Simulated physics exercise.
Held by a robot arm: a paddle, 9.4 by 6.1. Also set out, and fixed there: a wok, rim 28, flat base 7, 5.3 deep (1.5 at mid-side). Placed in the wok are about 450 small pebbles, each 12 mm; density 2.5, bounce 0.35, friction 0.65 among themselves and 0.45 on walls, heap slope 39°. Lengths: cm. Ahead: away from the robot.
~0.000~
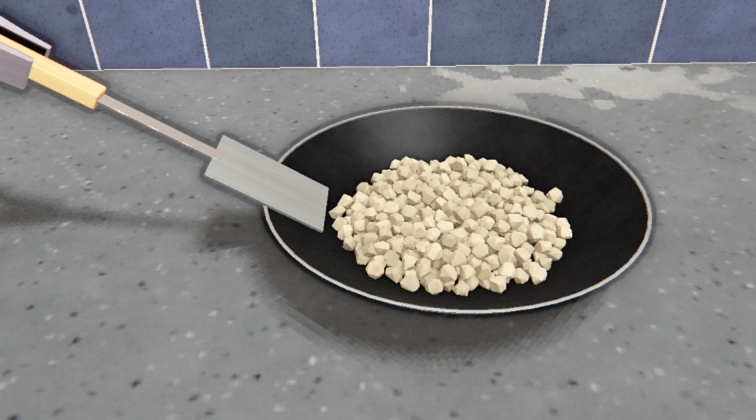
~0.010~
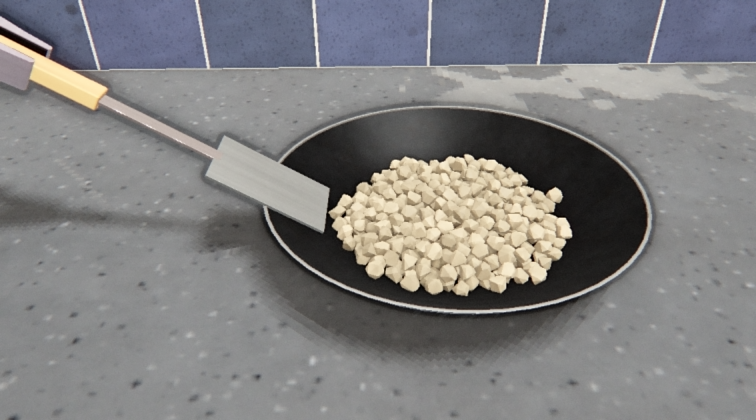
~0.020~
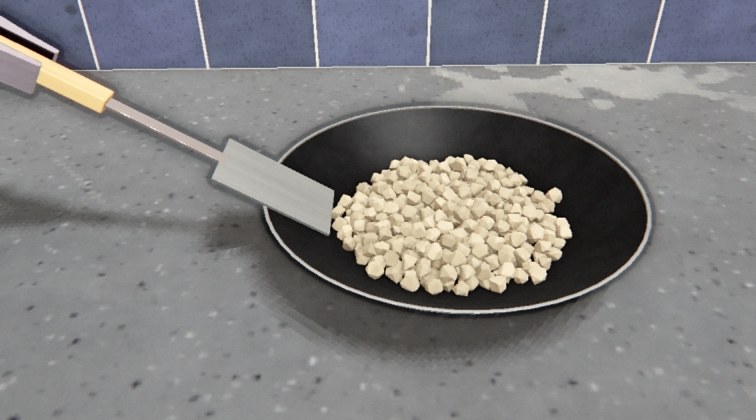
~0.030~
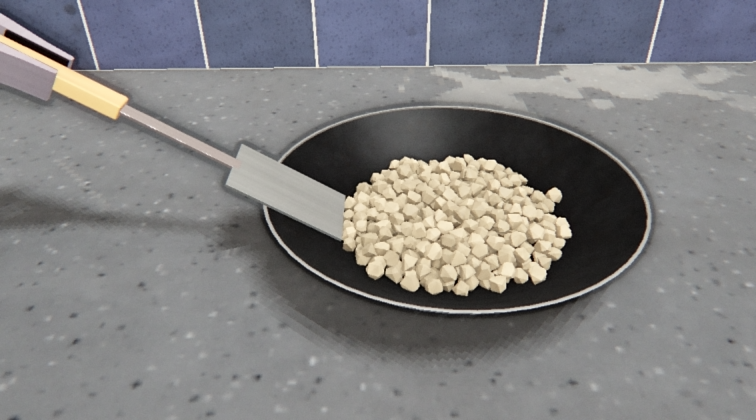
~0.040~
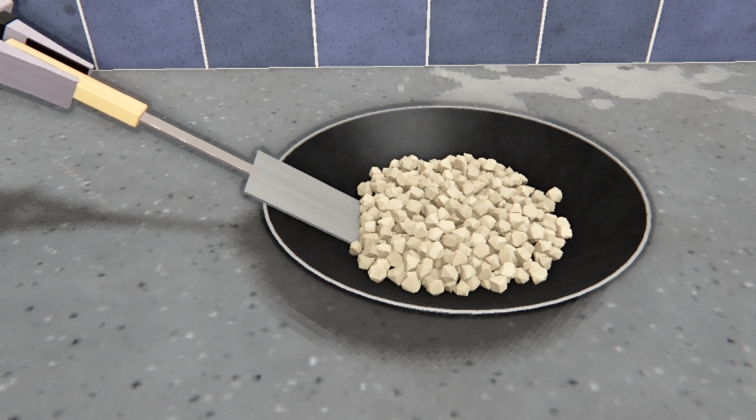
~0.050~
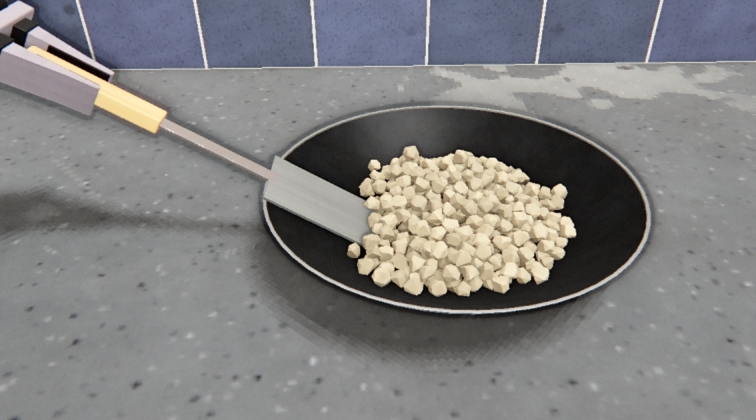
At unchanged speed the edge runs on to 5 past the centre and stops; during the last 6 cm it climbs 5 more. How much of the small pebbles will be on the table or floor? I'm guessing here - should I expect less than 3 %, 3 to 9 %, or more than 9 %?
You should expect more than 9 %.
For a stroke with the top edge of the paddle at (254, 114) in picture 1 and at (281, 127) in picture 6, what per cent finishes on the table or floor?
0 per cent.
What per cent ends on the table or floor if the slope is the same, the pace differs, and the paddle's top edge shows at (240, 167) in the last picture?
About 0 percent.
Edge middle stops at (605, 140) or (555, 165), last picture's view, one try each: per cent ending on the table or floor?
Close to 40 and close to 25 per cent, respectively.
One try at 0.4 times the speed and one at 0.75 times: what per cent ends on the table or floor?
The two tries give roughly 0 and 10 in a hundred.
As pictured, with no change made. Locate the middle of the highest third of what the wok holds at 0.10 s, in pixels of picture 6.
Near (485, 189).
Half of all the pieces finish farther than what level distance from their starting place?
The figure is about 5 cm.
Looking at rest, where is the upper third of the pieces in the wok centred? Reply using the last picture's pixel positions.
(553, 190).
After 0.07 s, sloping 32°, highest piece 7 above the table; 450 in the wok.
After 0.10 s, sloping 32°, highest piece 8 above the table; 450 in the wok.
After 0.31 s, sloping 32°, highest piece 17 above the table; 387 in the wok, 22 on the table or floor, 41 on the blade or in flight.
After 1.36 s, sloping 32°, highest piece 6 above the table; 386 in the wok, 64 on the table or floor.
At rest, 386 in the wok, 64 on the table or floor. That is 14 % on the table or floor.
